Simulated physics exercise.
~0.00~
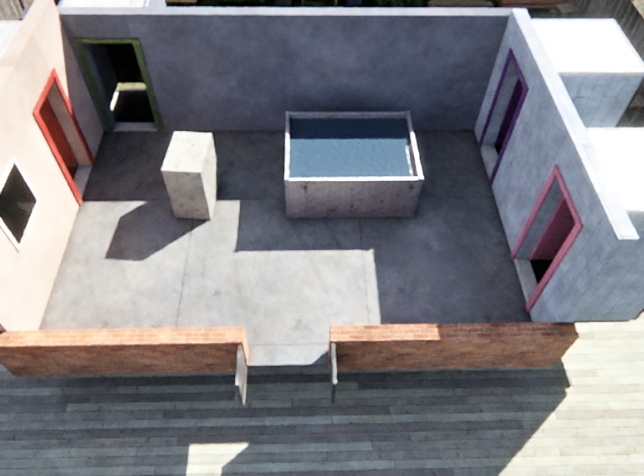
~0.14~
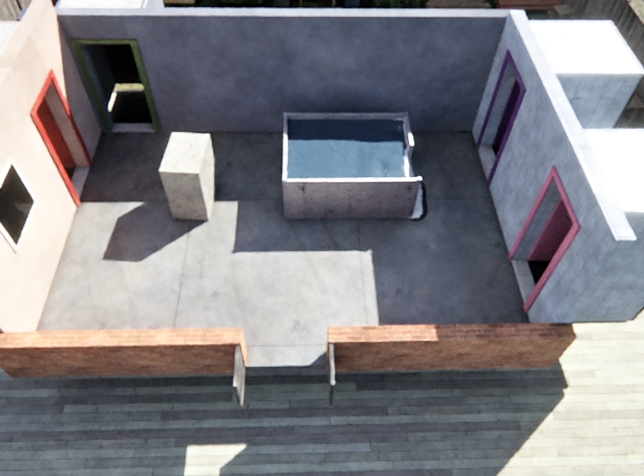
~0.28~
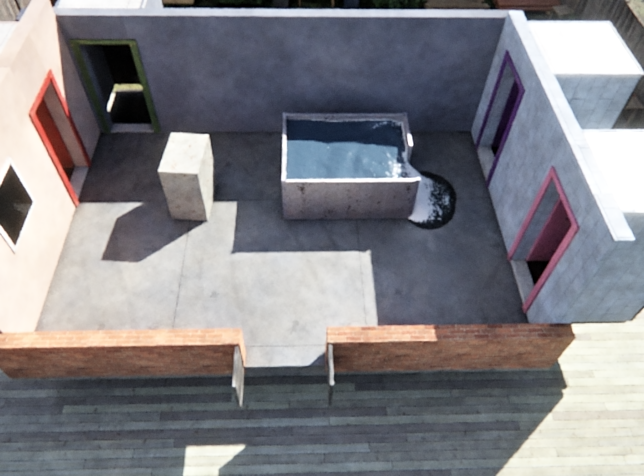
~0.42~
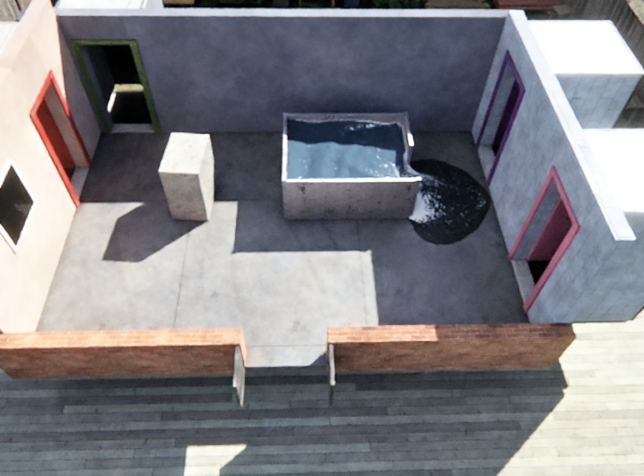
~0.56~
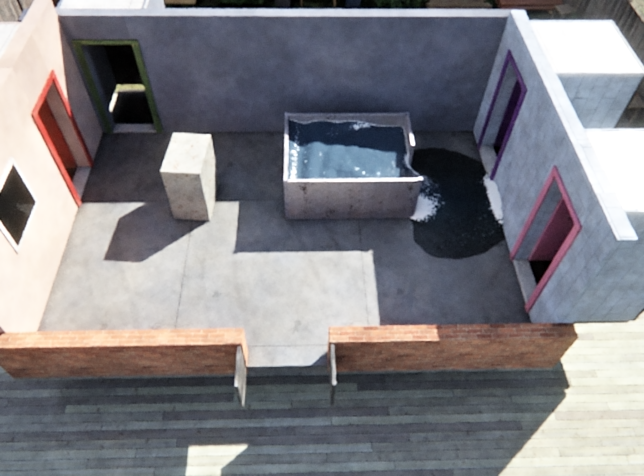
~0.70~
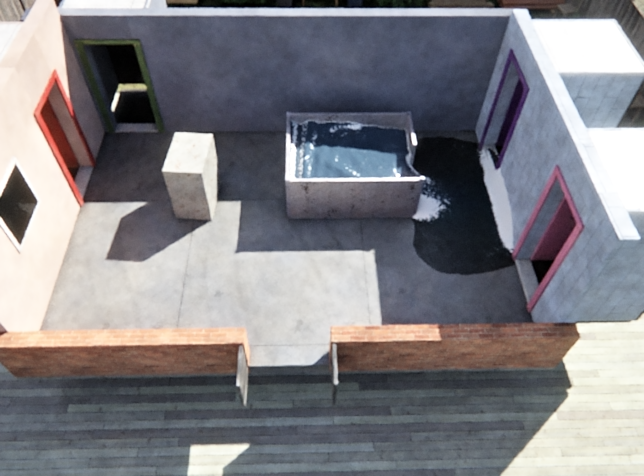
A raised concrete tank of water stands near the back of a grey-paved, walled yard, seen from above through a fixed, steady view. Red and green doorways are at left and back left, purple and pink ones at right, with a pale block left of the tank and low brick walls in front. The tank's right side opens, and water pours out, spreading darkly rightward to the wall, then toward the front.
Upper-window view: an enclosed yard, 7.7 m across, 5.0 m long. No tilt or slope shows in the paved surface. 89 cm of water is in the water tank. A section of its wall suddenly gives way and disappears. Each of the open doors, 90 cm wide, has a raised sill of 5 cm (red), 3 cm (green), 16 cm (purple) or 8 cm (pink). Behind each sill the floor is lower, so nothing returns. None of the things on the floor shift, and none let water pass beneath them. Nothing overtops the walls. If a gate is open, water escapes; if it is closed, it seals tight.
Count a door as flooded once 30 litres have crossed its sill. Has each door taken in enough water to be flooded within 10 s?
Outcome: At the red door the inflow will be out of bounds; at the green door the inflow will be out of bounds; at the purple door the inflow will be out of bounds; at the pink door the inflow will be out of bounds.
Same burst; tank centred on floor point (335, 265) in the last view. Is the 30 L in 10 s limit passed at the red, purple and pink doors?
Lab note: Red door limit not exceeded; purple door limit not exceeded; pink door limit exceeded.
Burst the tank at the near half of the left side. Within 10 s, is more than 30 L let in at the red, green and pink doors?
So red tops it, green tops it, pink stays lower.
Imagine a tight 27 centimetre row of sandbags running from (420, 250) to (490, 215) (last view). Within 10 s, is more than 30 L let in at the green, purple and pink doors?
Then, at the green door it's exceeded, at the purple door it's exceeded, at the pink door it's not exceeded.
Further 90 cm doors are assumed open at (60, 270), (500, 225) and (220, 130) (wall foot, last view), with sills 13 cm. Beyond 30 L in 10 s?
First doorway falls short, second gets there, third falls short.
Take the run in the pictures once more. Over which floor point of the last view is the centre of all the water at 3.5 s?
About (391, 211).
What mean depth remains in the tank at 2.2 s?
The mean depth is some 48 cm.
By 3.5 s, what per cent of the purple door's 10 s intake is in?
About 90%.
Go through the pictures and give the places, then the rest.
The first picture shows the water tank at (351, 148) is whole and still, 89 cm deep.
In the second picture, water pours out at (408, 188) and has run 0.5 m, to a hidden place; typically 10 cm deep outside, 89 cm at the water tank's back.
In the third picture, water pours out at (407, 188) and has run 0.9 m, to (448, 188); typically 13 cm deep outside, 89 cm at the water tank's back.
In the fourth picture, the front is at (486, 201), 1.5 m from the gap at (407, 190); 2.2 m2 of floor is under water; 88 cm left at the back of the water tank.
In the fifth picture, water pours out at (409, 189) and has run 1.8 m, to (503, 231); typically 7 cm deep outside, 83 cm at the water tank's back.
In the sixth picture, water pours out at (411, 188) and has run 2.2 m, to (514, 260); typically 6 cm deep outside, 75 cm at the water tank's back.
After 1.4 s water covers 15 % of the floor and is deepest (51 cm) near (491, 205); red door not reached, green door not reached, purple door 31 cm at the sill, 40 L in, pink door 18 cm at the sill, 4 L in.
After 2.2 s water covers 25 % of the floor and is deepest (42 cm) near (470, 134); red door not reached, green door not reached, purple door 28 cm at the sill, 113 L in, pink door 16 cm at the sill, 33 L in.
After 3.5 s water covers 50 % of the floor and is deepest (31 cm) near (491, 205); red door not reached, green door not reached, purple door 20 cm at the sill, 163 L in, pink door 12 cm at the sill, 59 L in.
After 6.0 s water covers 90 % of the floor and is deepest (19 cm) near (533, 346); red door 10 cm at the sill, 9 L in, green door 6 cm at the sill, 2 L in, purple door 12 cm at the sill, 183 L in, pink door 12 cm at the sill, 89 L in.
After 10.0 s water covers 100 % of the floor and is deepest (13 cm) near (113, 136); red door 8 cm at the sill, 66 L in, green door 12 cm at the sill, 72 L in, purple door 8 cm at the sill, 184 L in, pink door 8 cm at the sill, 107 L in.
